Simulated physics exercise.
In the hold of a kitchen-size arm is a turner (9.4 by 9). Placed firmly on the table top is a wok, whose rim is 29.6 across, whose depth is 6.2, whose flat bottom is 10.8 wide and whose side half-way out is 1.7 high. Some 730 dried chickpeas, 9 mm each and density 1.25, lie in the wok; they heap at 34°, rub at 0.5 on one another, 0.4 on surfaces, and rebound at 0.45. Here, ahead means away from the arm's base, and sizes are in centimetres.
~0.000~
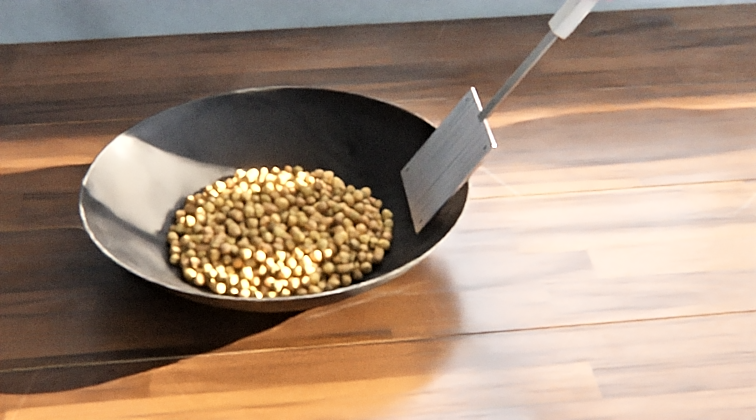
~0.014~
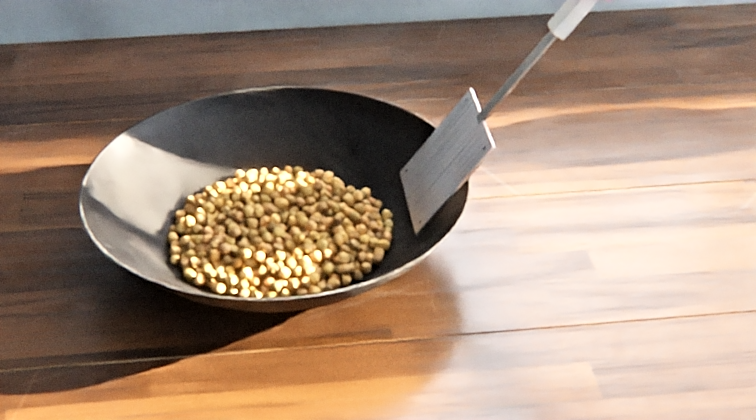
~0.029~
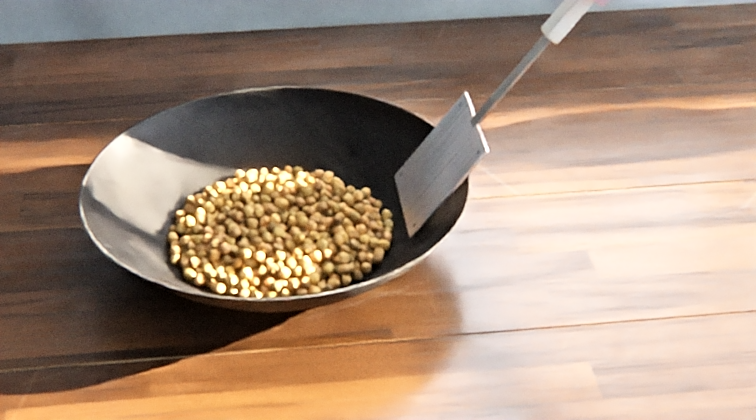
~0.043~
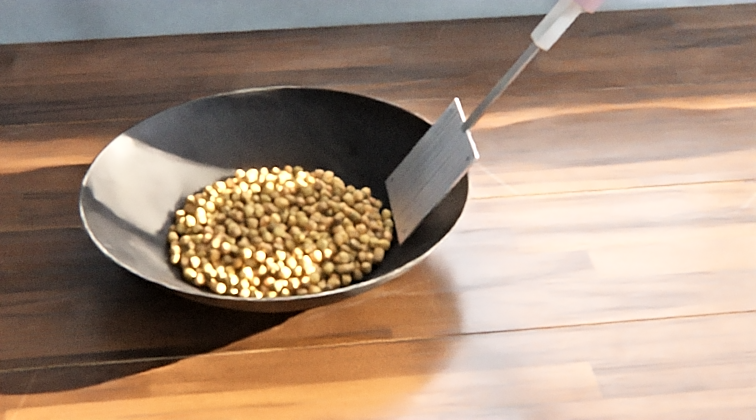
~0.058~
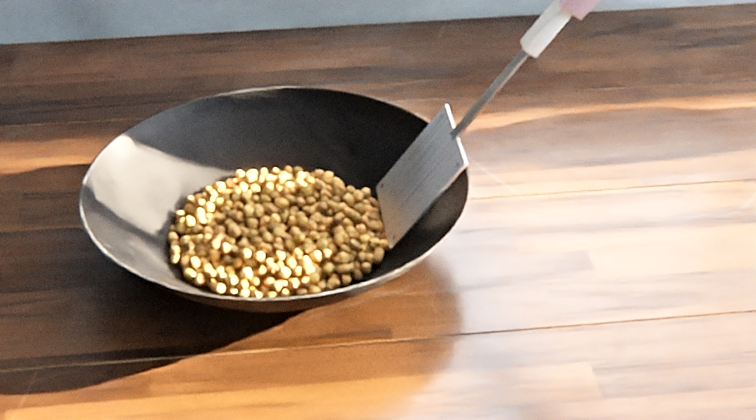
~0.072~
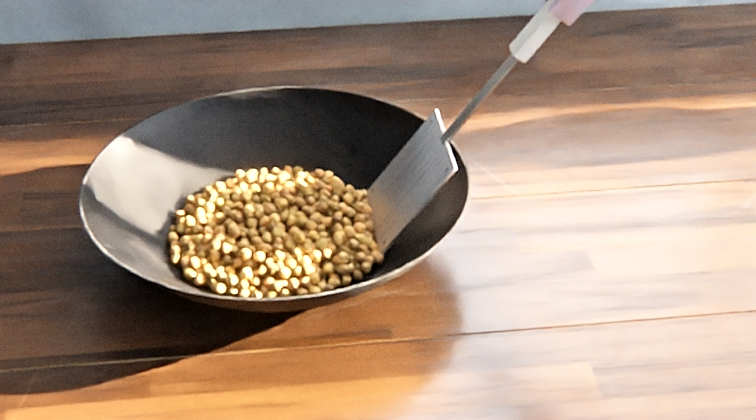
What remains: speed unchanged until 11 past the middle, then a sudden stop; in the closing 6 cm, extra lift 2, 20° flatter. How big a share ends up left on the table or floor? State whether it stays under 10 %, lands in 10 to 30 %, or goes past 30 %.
It lands in 10 to 30 %.
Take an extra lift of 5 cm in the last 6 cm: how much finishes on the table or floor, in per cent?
I'd say close to 10 per cent.
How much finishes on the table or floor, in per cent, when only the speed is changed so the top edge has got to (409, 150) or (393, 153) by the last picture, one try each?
40 % and 45 %.
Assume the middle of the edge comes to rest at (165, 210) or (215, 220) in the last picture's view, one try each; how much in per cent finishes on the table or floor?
I'd say roughly 0 per cent, then roughly 0 per cent.
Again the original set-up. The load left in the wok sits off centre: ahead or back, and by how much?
Ahead of centre, roughly 4.5 centimetres.
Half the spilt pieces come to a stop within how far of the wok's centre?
22 cm or so.
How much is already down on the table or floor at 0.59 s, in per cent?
Close to 20 per cent of the load.
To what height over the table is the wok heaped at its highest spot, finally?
Some 6.0 cm above the table.
After 0.20 s, sloping 53°, highest piece 5 above the table; 733 in the wok.
After 0.33 s, sloping 48°, highest piece 6 above the table; 733 in the wok.
After 0.59 s, sloping 33°, highest piece 7 above the table; 599 in the wok, 130 on the table or floor, 4 on the blade or in flight.
After 1.64 s, sloping 33°, highest piece 7 above the table; 598 in the wok, 135 on the table or floor.
In the end, 598 in the wok, 135 on the table or floor. That is 18 % on the table or floor.
